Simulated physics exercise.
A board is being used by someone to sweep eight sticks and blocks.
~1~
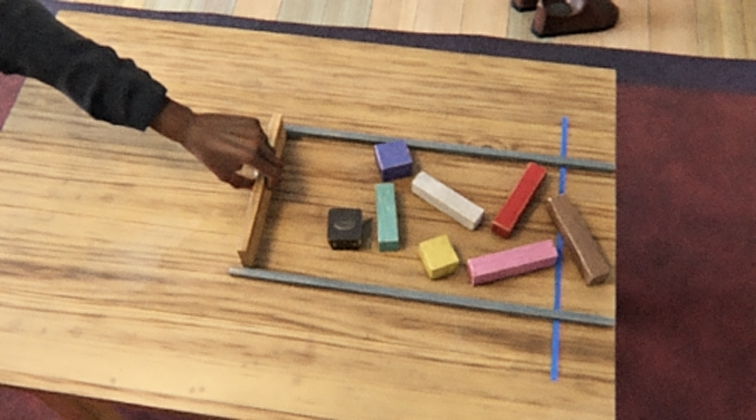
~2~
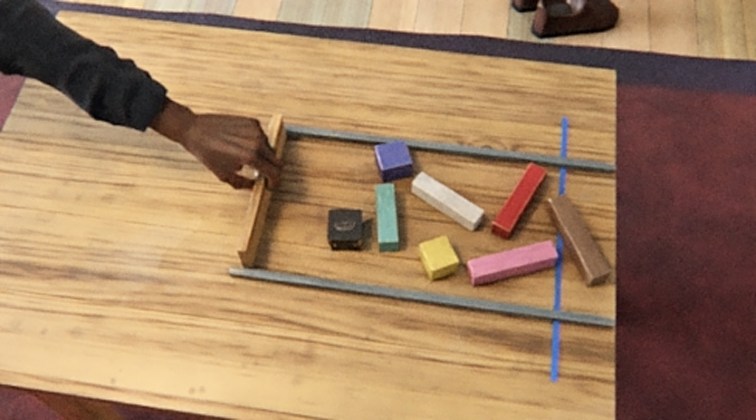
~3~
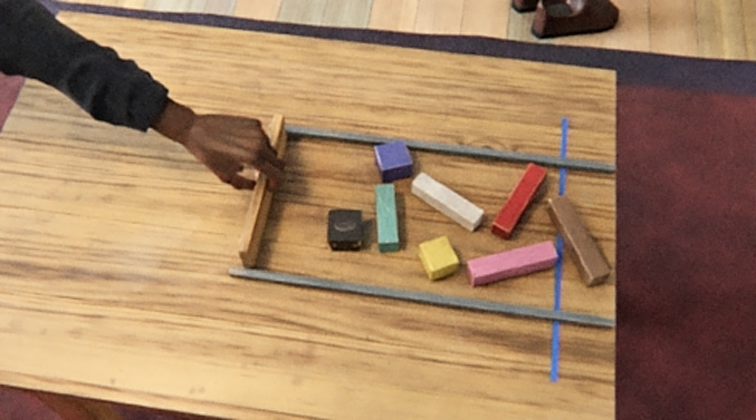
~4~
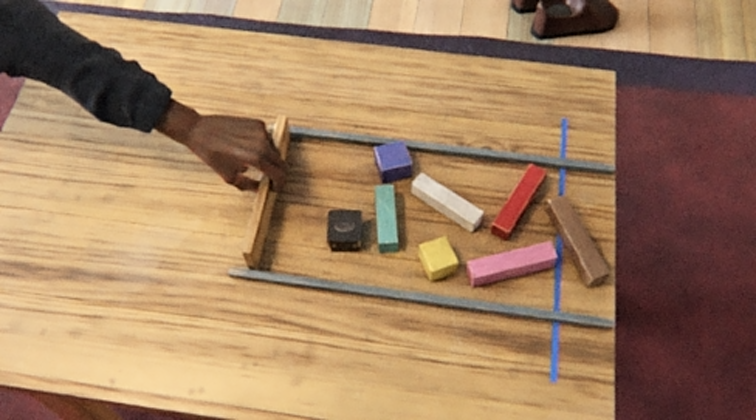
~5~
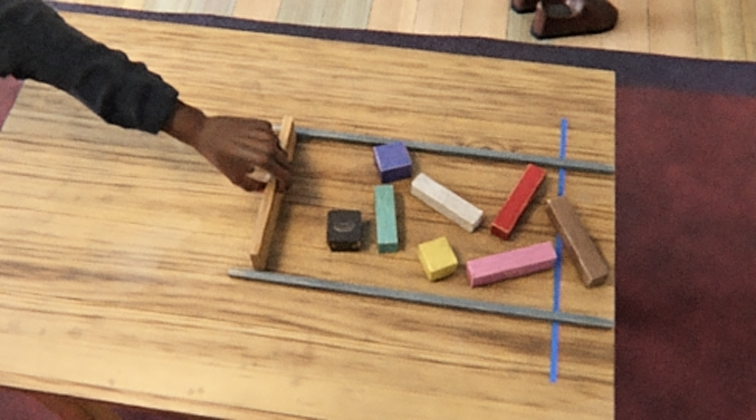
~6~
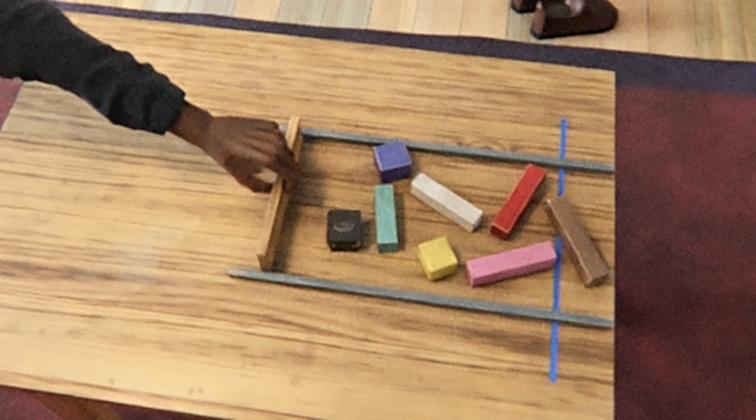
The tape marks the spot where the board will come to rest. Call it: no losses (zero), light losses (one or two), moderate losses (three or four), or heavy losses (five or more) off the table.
Moderate losses.
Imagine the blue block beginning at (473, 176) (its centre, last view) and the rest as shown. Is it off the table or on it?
I reckon from there it stays aboard.
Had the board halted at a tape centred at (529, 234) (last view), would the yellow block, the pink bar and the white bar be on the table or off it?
In this case the yellow block does not drop; next, the pink bar does not drop; last, the white bar does not drop.
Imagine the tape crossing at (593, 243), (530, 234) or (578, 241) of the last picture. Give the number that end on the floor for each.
In that order 5, 1 and 4.
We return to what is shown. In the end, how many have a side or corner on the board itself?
The count in contact is 4.
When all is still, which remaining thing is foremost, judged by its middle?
The white bar finishes closest.
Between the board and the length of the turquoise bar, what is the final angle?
Angle: Around 40°.
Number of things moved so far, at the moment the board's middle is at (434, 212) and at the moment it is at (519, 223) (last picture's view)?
So 7, and at the other place 8.
Early on, none off yet; brown bar at rest near (576, 241); red stick at rest near (518, 202); pink bar at rest near (511, 264).
A while later, none off yet; brown bar travelled a little near (591, 235); red stick travelled a little near (547, 199); pink bar travelled a little near (555, 272).
Finally, the number that fall off is three or four; lost, pink bar, red stick and brown bar.
